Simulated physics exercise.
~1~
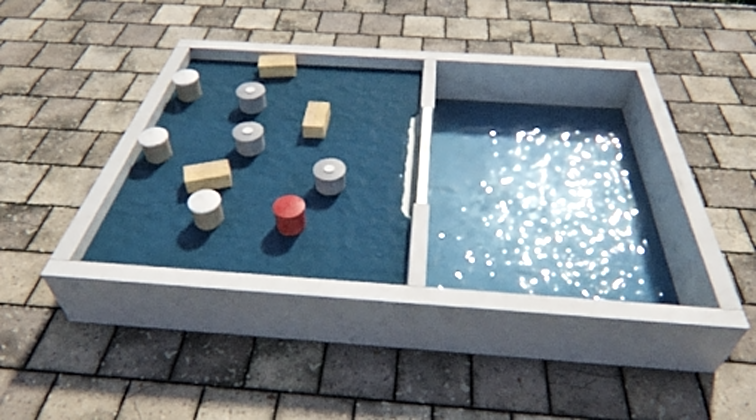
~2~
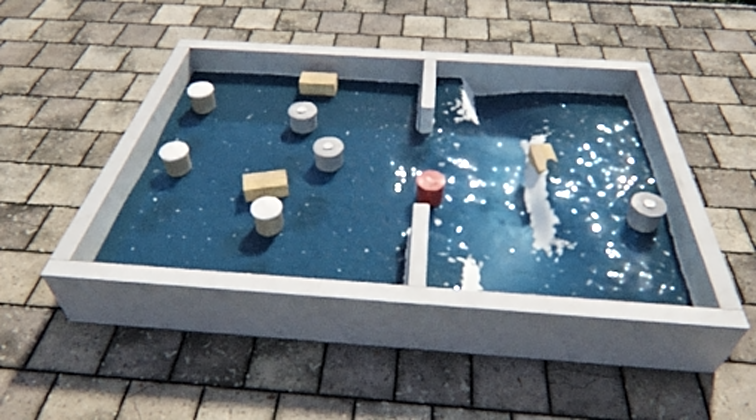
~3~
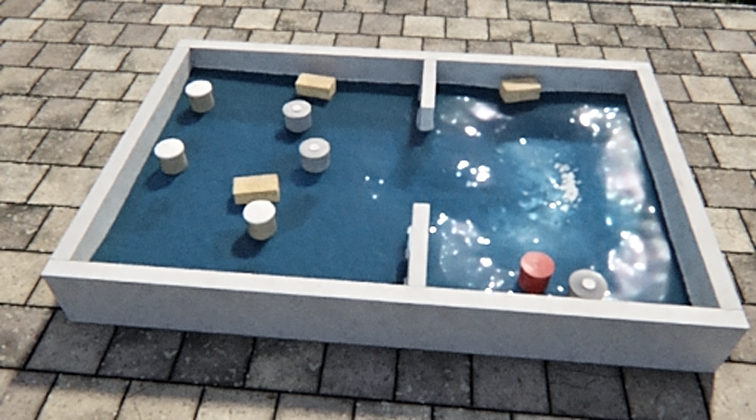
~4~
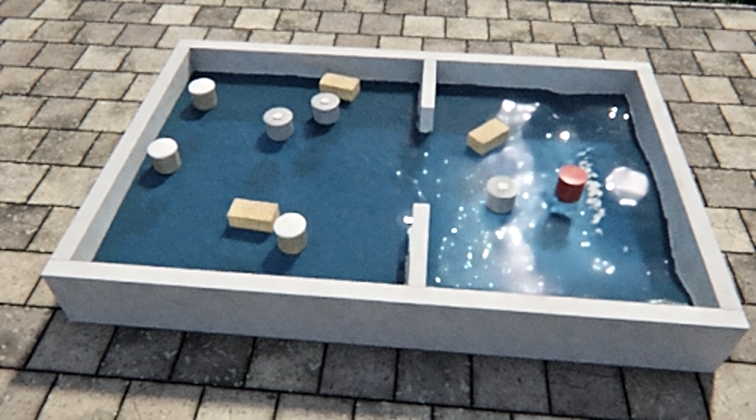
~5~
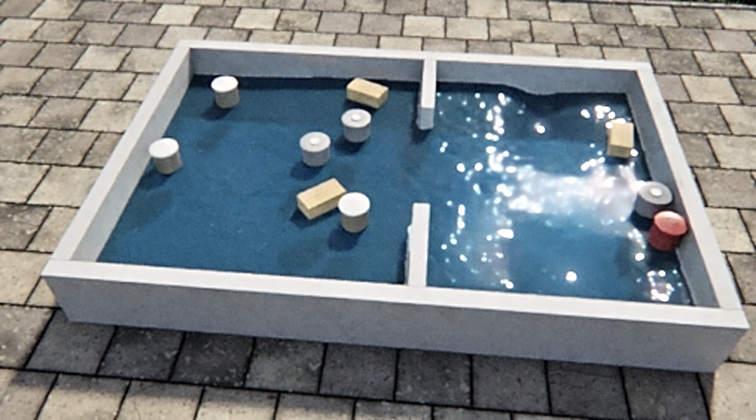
A red pail floated through the gap in the wall of a water-filled basin, along with a grey pail and a tan block, then drifted around the right side and ended by the far right wall, while the others stayed afloat on the left.
